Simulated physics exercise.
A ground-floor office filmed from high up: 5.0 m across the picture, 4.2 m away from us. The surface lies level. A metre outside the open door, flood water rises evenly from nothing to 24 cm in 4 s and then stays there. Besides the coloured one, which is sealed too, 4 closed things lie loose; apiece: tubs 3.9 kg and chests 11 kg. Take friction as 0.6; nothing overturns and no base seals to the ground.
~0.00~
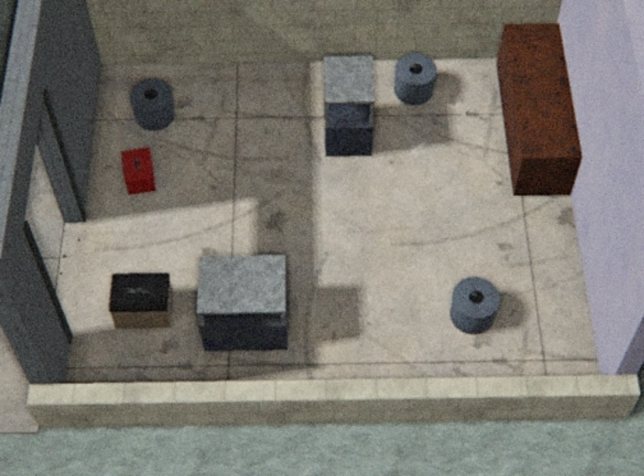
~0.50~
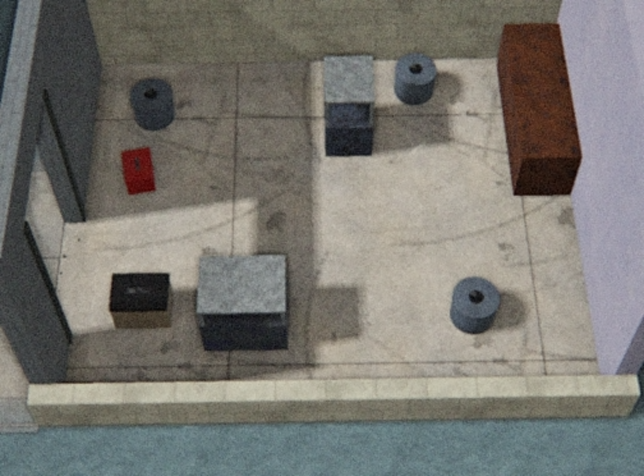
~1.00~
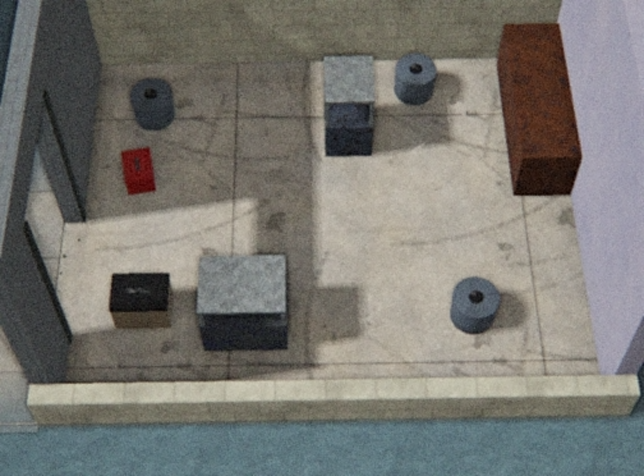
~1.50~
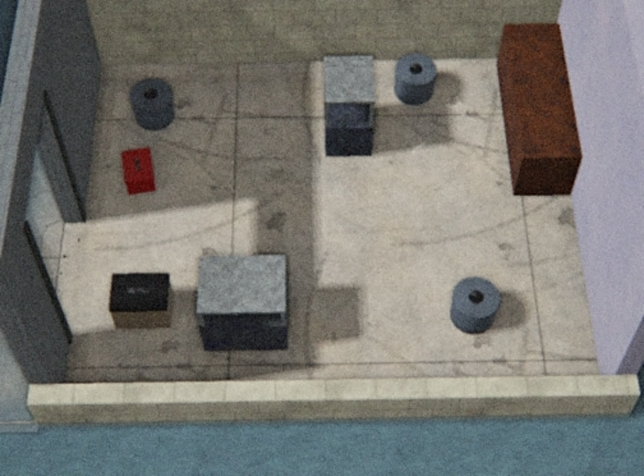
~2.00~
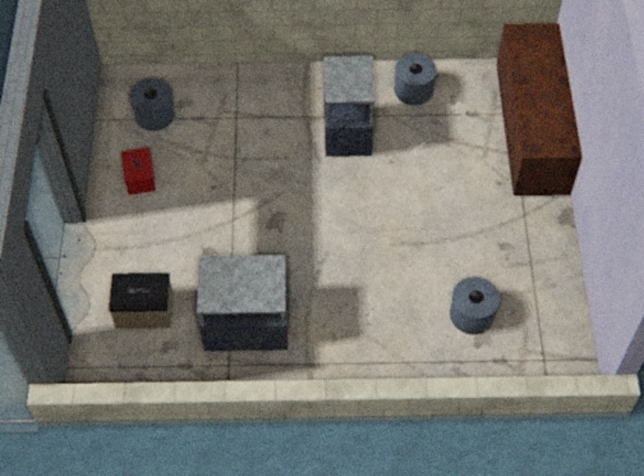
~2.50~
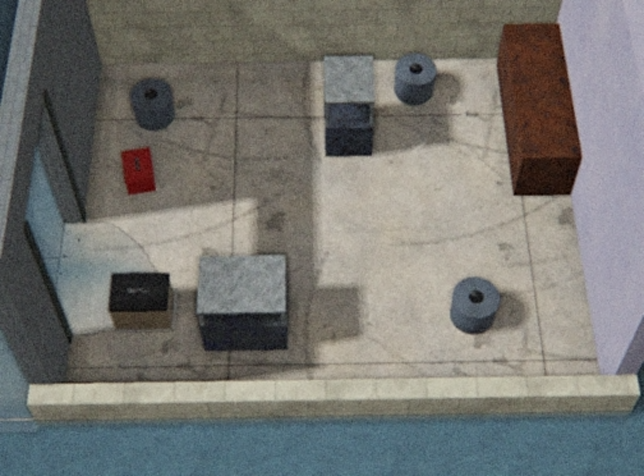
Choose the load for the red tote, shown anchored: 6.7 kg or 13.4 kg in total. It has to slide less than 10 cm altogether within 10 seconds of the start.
Verdict: The smaller load will do.
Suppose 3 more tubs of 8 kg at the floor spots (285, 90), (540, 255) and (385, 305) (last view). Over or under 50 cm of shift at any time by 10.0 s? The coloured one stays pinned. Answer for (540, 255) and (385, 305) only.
In that order: Past it, less.
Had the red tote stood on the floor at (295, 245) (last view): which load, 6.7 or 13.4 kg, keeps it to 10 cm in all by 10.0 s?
Neither is enough.
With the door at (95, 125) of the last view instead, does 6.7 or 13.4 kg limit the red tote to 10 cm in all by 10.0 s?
Then neither load is enough.
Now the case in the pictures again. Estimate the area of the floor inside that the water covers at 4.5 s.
Some 7.5 m2.
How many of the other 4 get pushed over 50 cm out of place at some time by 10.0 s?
I count 3.
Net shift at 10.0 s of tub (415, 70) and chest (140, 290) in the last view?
In turn: 60 cm, 60 cm.
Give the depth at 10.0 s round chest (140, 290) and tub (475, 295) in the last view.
About 11 and 11 cm.
After 3.5 s the red tote would be 0 cm from its start with 6.7 kg and 0 cm from its start with 13.4 kg; 0 cm of water round it then.
After 4.5 s the red tote would be 0 cm from its start with 6.7 kg and 0 cm from its start with 13.4 kg; 1 cm of water round it then.
After 7.0 s the red tote would be 0 cm from its start with 6.7 kg and 0 cm from its start with 13.4 kg; 2 cm of water round it then.
After 10.0 s the red tote would be 0 cm from its start with 6.7 kg and 0 cm from its start with 13.4 kg; 2 cm of water round it then.
